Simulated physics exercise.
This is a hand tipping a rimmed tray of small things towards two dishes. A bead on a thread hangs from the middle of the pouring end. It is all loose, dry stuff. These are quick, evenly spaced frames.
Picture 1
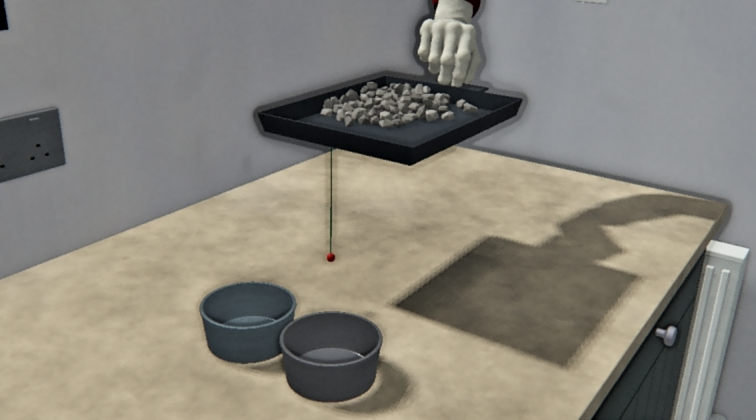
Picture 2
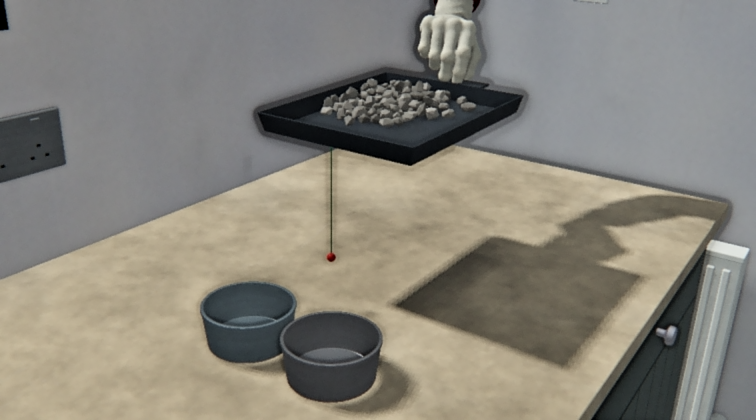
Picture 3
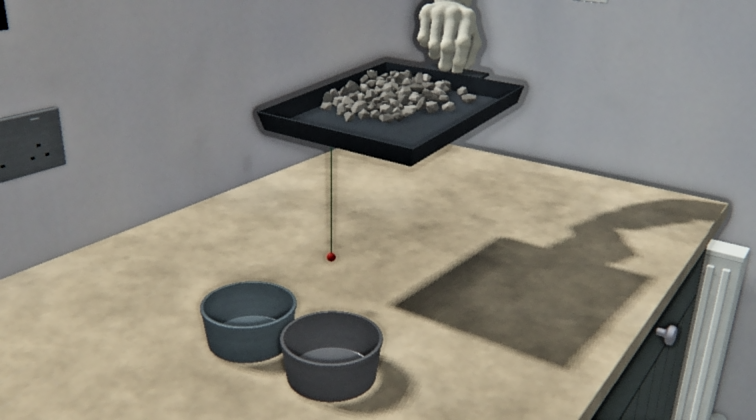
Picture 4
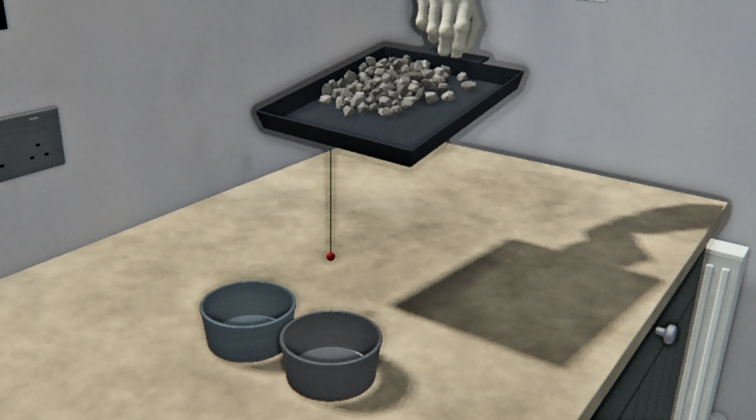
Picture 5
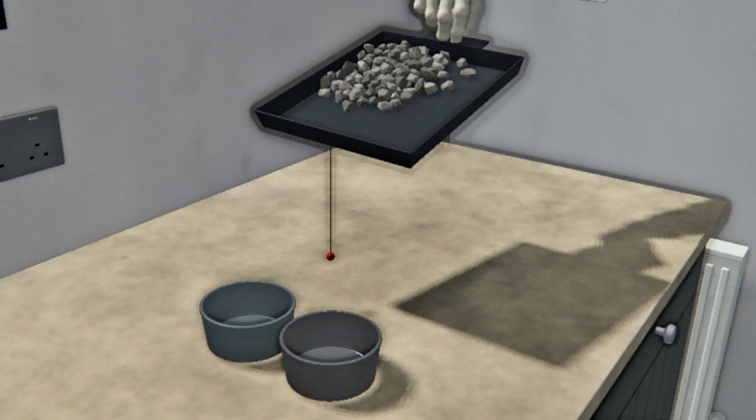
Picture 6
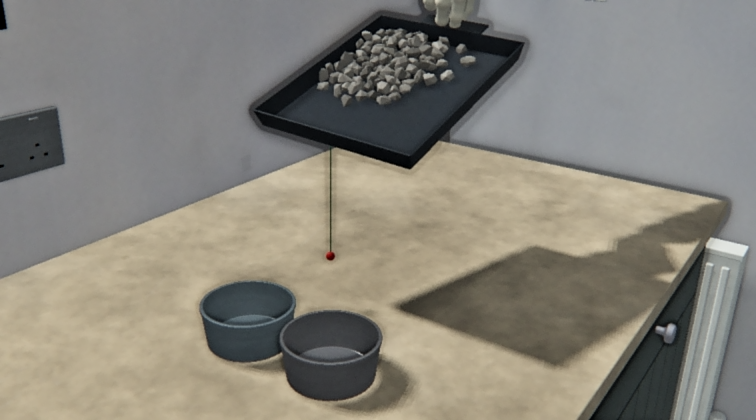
A pale hand steadily tilting a dark rimmed tray of grey gravel, raising its back end above two small round dishes.
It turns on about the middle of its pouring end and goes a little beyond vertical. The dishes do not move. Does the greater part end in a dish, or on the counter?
Together they catch less than half.
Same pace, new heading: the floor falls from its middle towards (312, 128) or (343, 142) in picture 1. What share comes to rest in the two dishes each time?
The first gives 0 %, the second 20 %.
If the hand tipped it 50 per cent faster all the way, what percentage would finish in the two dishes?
Some 50 per cent.
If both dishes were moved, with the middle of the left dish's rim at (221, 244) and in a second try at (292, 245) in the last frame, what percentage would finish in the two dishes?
The first gives 10 %, the second 0 %.
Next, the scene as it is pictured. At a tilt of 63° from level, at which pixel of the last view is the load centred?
Near (341, 135).
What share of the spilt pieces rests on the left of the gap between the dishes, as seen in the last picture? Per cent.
About 10 per cent.
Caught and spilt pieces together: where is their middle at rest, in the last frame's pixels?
Near (322, 329).
Soon, tray tipped steeply; most on the tray; about a quarter in the air.
A while on, tray tipped past a quarter turn; about a quarter on the tray; a small part in the right dish; a small part in the left dish; about a third outside both; about a quarter in the air.
Towards the end, tray tipped past a quarter turn; a small part in the right dish; about a quarter in the left dish; about two thirds outside both.
Finally, tray tipped past a quarter turn; a small part in the right dish; about a quarter in the left dish; about two thirds outside both.
